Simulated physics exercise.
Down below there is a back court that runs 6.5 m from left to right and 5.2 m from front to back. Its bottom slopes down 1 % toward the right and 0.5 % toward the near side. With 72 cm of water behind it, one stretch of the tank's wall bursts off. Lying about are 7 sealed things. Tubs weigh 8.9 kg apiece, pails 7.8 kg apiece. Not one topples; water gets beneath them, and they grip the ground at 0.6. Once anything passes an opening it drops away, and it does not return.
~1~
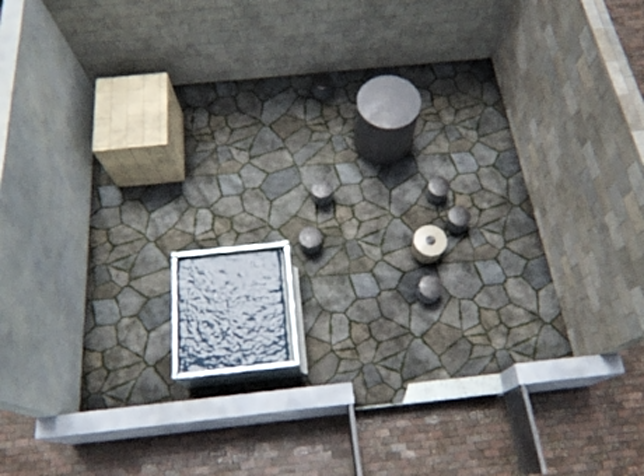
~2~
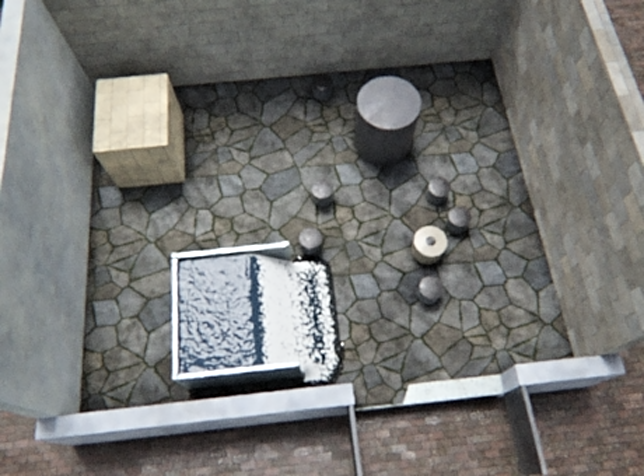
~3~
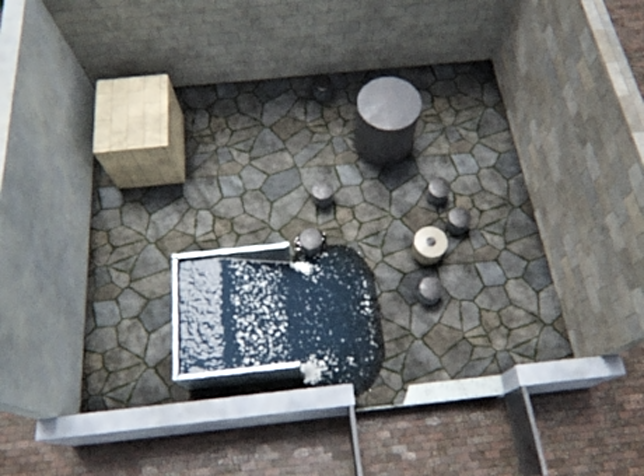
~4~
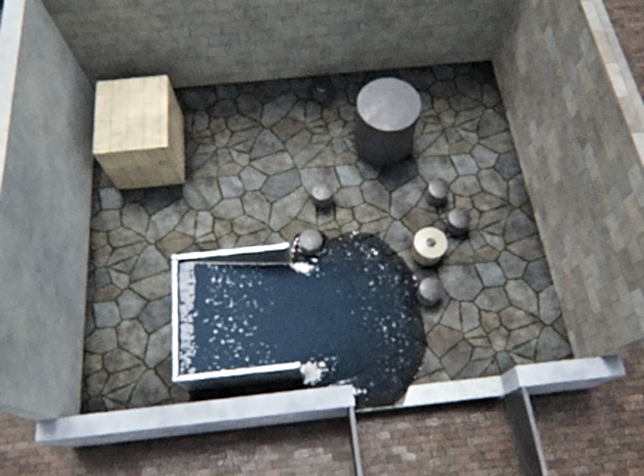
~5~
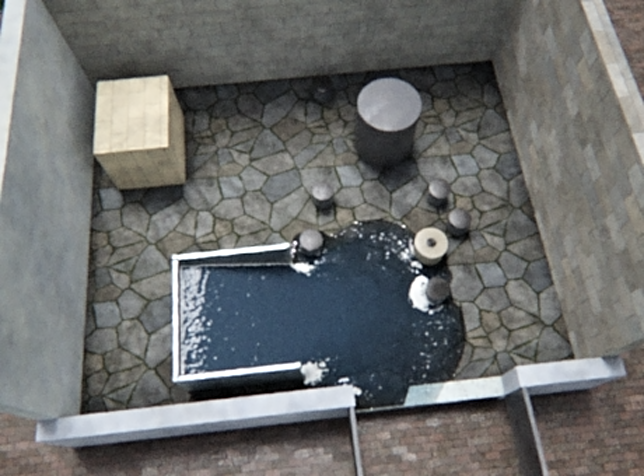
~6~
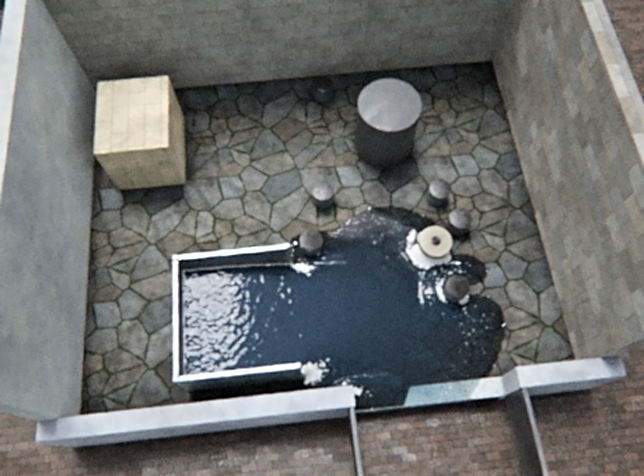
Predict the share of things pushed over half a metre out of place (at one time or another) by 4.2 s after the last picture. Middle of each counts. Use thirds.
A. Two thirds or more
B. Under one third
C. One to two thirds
Answer: C.
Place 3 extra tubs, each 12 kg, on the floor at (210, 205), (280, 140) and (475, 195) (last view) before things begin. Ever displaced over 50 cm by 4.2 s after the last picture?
Respectively: Doesn't reach it; doesn't reach it; tops it.
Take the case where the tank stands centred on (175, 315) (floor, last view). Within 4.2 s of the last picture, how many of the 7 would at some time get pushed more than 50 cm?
The count would be 6.
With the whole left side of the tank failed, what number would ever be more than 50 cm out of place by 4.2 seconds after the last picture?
In that case the number is 1.
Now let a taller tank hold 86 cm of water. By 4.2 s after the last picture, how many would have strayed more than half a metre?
That would make 5 of them.
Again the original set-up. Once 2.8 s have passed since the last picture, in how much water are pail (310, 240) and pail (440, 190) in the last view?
Depth approx. 1 cm / 6 cm.
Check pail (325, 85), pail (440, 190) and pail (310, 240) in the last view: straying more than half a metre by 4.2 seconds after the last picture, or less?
In turn: Under, over, short of it.
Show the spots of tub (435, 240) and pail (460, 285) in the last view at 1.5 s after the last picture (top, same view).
First near (527, 209), second near (535, 269).
Then, 0.4 s after the last picture 1 of 7 are over 50 cm from their spots; 0 afloat.
Then, 1.5 s after the last picture 4 of 7 are over 50 cm from their spots; 3 afloat.
Then, 2.8 s after the last picture 4 of 7 are over 50 cm from their spots; 2 afloat.
Then, 4.2 s after the last picture 4 of 7 are over 50 cm from their spots, and 4 have been at some point; 3 afloat.
